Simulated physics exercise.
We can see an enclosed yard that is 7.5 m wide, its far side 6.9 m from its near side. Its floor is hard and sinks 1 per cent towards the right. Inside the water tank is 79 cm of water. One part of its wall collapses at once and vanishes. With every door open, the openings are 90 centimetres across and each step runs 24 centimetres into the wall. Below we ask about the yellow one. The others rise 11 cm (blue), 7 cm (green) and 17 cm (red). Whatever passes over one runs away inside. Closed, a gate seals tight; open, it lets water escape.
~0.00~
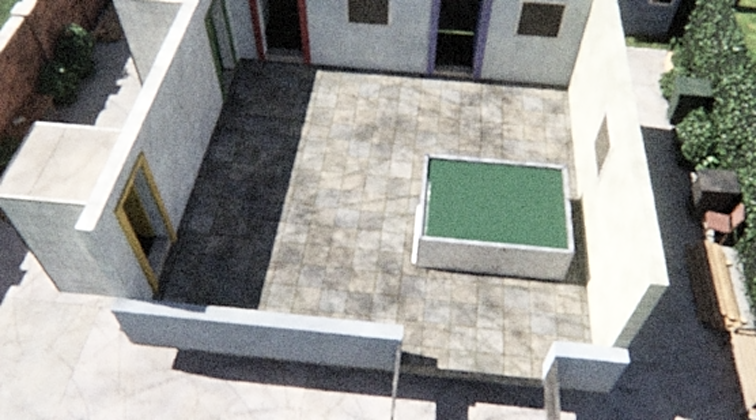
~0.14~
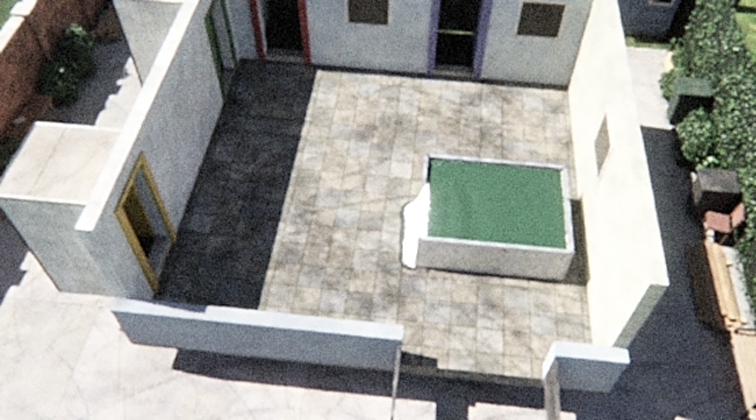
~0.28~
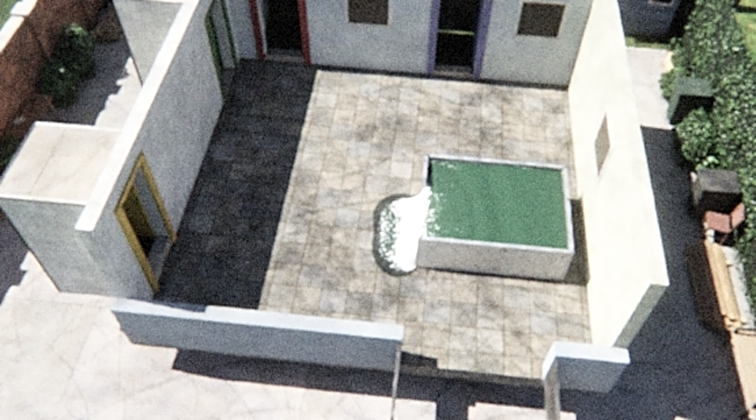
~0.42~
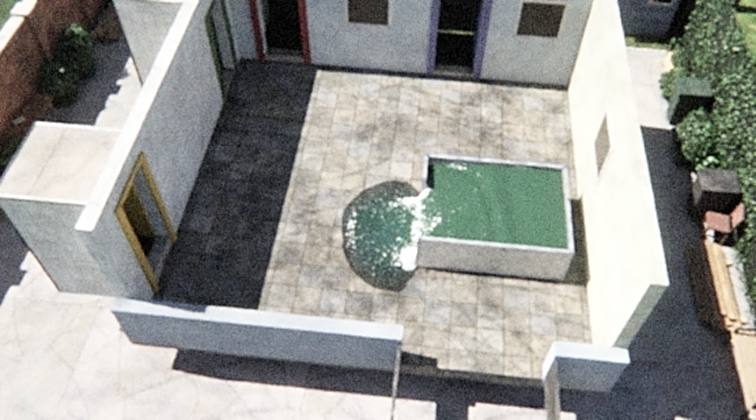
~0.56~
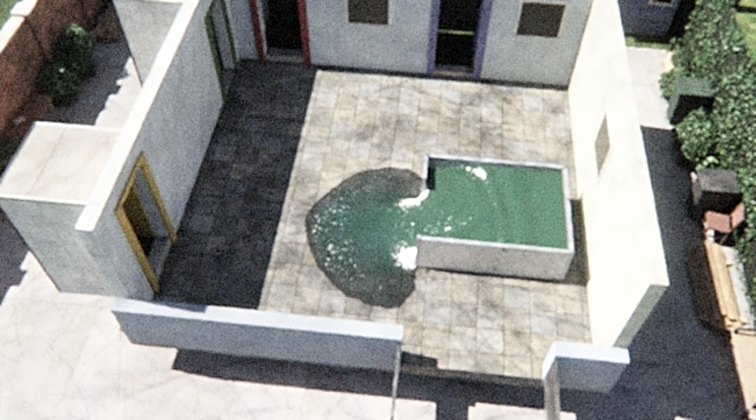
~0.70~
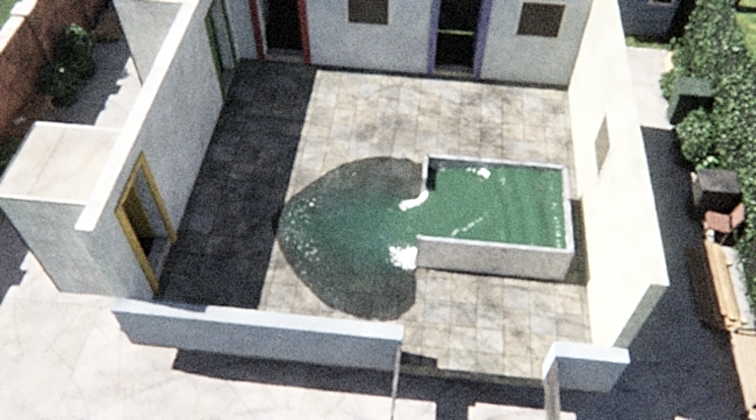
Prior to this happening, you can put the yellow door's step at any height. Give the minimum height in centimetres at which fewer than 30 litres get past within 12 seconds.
24 cm.
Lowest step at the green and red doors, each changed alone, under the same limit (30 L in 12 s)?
About 10.5 cm at green and about 14.0 cm at red.
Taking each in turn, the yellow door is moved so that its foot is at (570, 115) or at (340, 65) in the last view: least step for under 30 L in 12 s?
Roughly 12.0 cm for the first and 10.5 cm for the second.
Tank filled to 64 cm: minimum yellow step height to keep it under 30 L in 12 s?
About 18 centimetres.
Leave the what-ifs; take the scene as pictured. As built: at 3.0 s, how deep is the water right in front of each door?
Depths in cm: Yellow 35, blue 0, green 10, red 0.
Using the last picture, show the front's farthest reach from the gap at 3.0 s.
(240, 59).
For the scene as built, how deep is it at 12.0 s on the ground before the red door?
You'd measure close to 5.5 cm there.
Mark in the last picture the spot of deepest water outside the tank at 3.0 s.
Around pixel (203, 309).
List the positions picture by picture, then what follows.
In the first frame, still water, 79 cm deep, in the water tank at (494, 203); the yellow door at (150, 231) is dry.
In the second frame, the front is at (404, 216), 0.3 m from the gap at (422, 225); 0.4 m2 of floor is wet, 79 cm left at the back.
In the third frame, water pours out at (422, 227) and has run 0.8 m, to (378, 221); about 13 cm deep outside, 79 cm at the back.
In the fourth frame, water pours out at (421, 228) and has run 1.4 m, to (346, 221); about 10 cm deep outside, 79 cm at the back.
In the fifth frame, the front is at (310, 225), 2.1 m from the gap at (421, 229); 4.6 m2 of floor is wet, 79 cm left at the back.
In the sixth frame, water pours out at (421, 229) and has run 2.7 m, to (277, 227); about 6 cm deep outside, 76 cm at the back; 2.1 m in a straight line remain to the yellow door at (150, 231).
After 1.4 s water covers 35 % of the floor, deepest (42 cm) near (411, 243); 9 cm at the yellow door, 0 litres in over its 23 cm step.
After 3.0 s water covers 50 % of the floor, deepest (40 cm) near (203, 309); 35 cm at the yellow door, 14 litres in over its 23 cm step.
After 12.0 s water covers 100 % of the floor, deepest (16 cm) near (566, 219); 5 cm at the yellow door, 41 litres in over its 23 cm step.
At the yellow door as built, the water arrived by 1.4 s and peaked near 35 cm at 3.0 s.
Run again over the same 12 s with other heights there, 60 litres in over 21 cm, 13 litres over 28.5 cm. The limit of 30 litres is kept from about 24 cm up.
